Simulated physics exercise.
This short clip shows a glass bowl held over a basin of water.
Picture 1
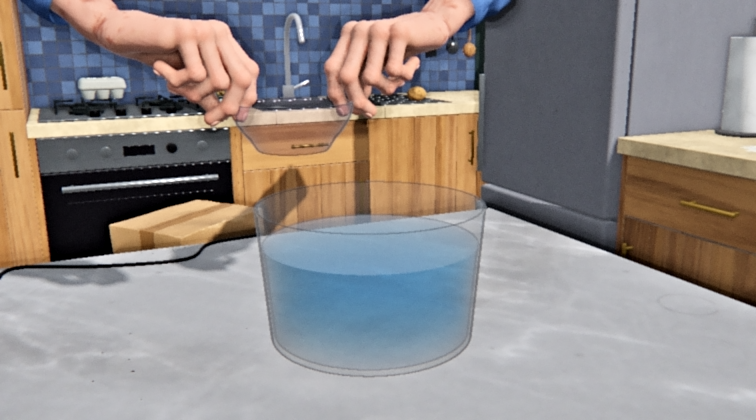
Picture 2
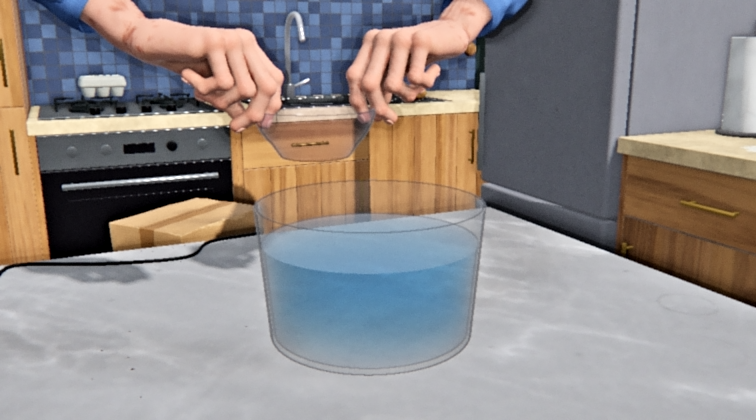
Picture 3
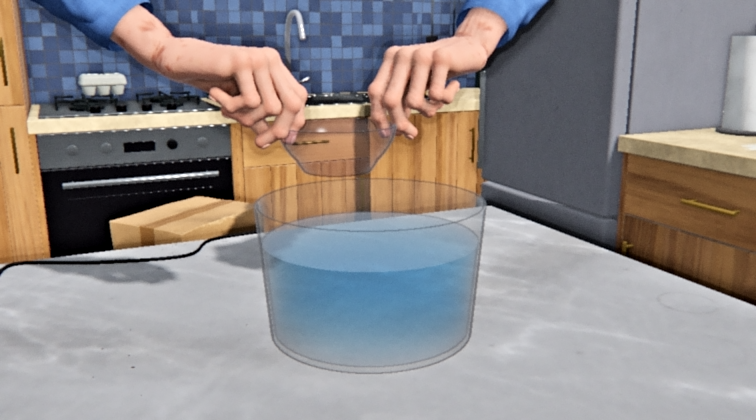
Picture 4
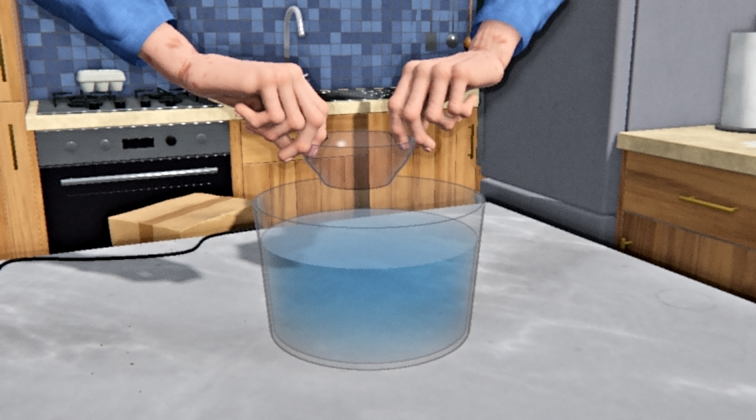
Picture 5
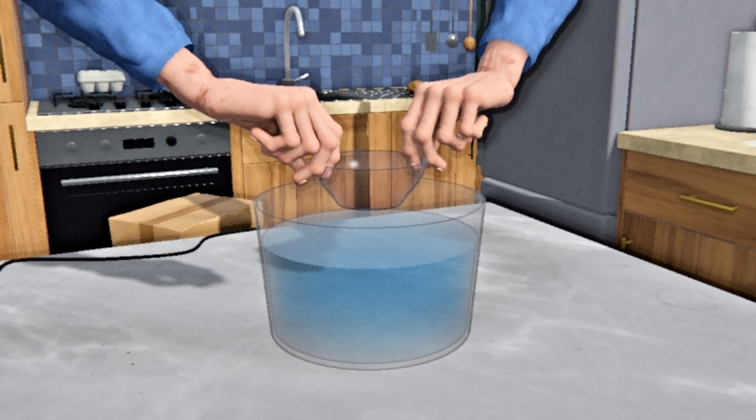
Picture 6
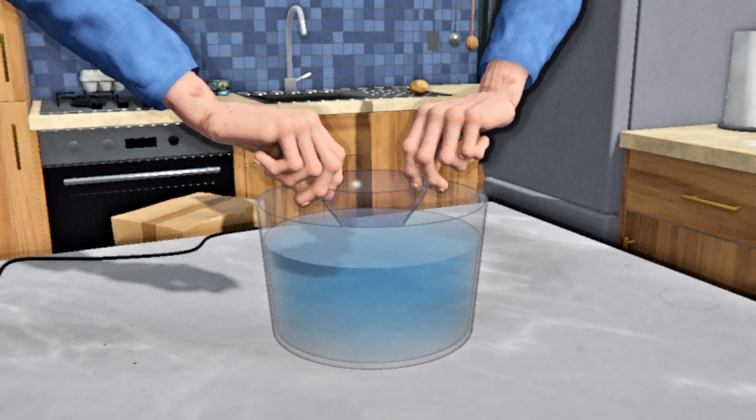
In a kitchen, two hands lower an empty glass bowl toward water in a clear basin.
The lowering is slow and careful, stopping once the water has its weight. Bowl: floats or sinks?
Afloat.
Shortly, the bowl dips into the water.
Then, it bobs and steadies.
At the finish, the bowl floats with about half of its side showing.
